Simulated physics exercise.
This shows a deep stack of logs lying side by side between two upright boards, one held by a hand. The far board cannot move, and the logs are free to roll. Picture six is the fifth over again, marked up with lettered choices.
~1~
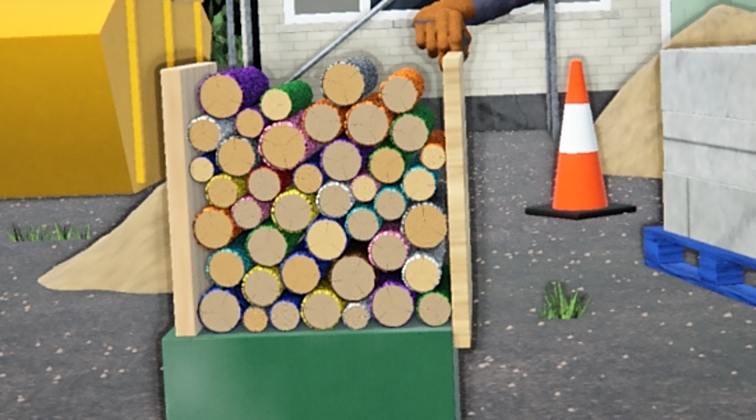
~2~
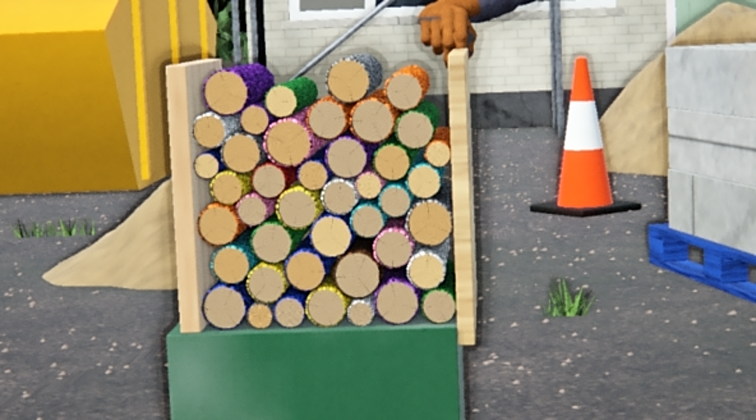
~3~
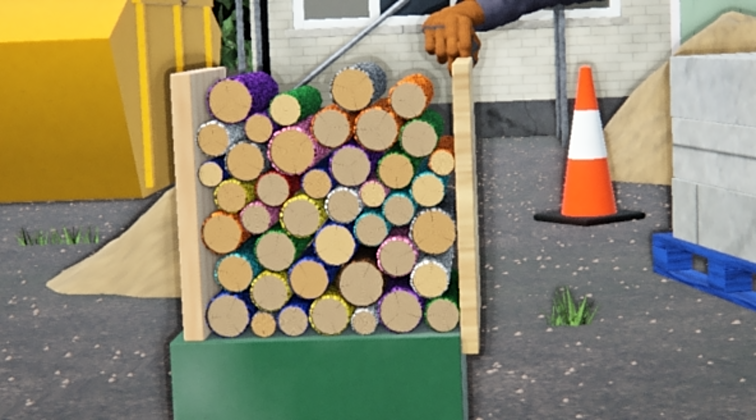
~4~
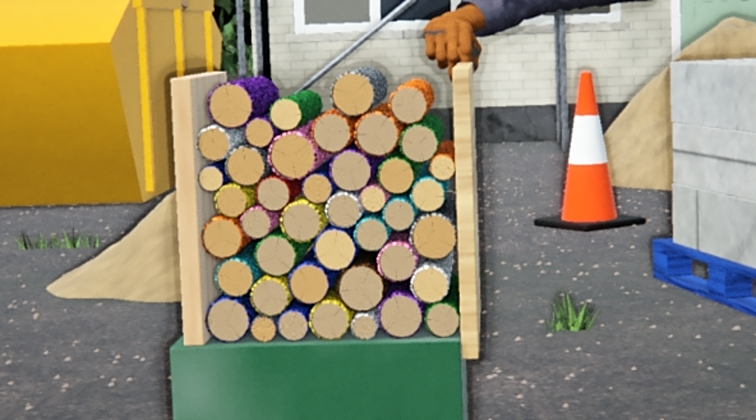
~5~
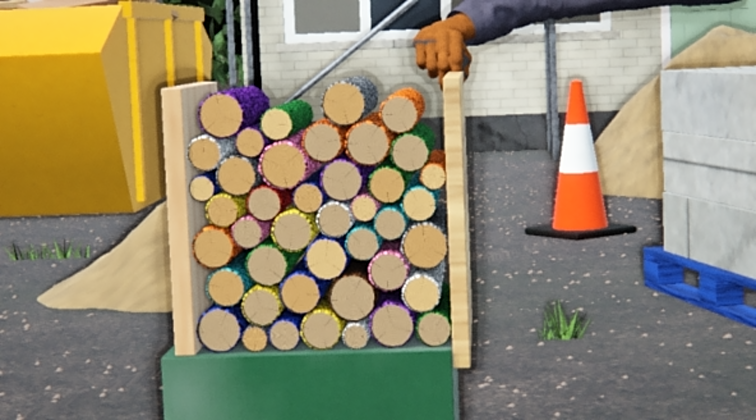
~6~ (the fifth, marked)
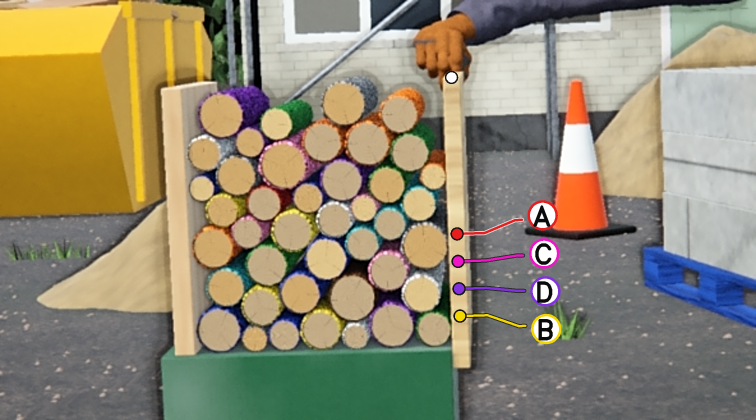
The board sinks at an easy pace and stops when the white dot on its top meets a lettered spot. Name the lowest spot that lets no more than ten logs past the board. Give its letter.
The answer is mark C.
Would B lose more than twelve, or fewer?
At B, more than twelve.
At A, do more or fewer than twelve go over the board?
At A, fewer than twelve.
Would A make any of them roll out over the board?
At A: Yes.
On the copy, A at (457, 234); B at (460, 316); C at (458, 261); D at (459, 289); the white dot at (451, 77).
On C. First, top of the board (446, 158).
Then, top of the board (449, 246).
Finally, top of the board (450, 260), about seven out over the board.
By contrast, A about seven out over the board; B more than ten out over the board; D more than ten out over the board.
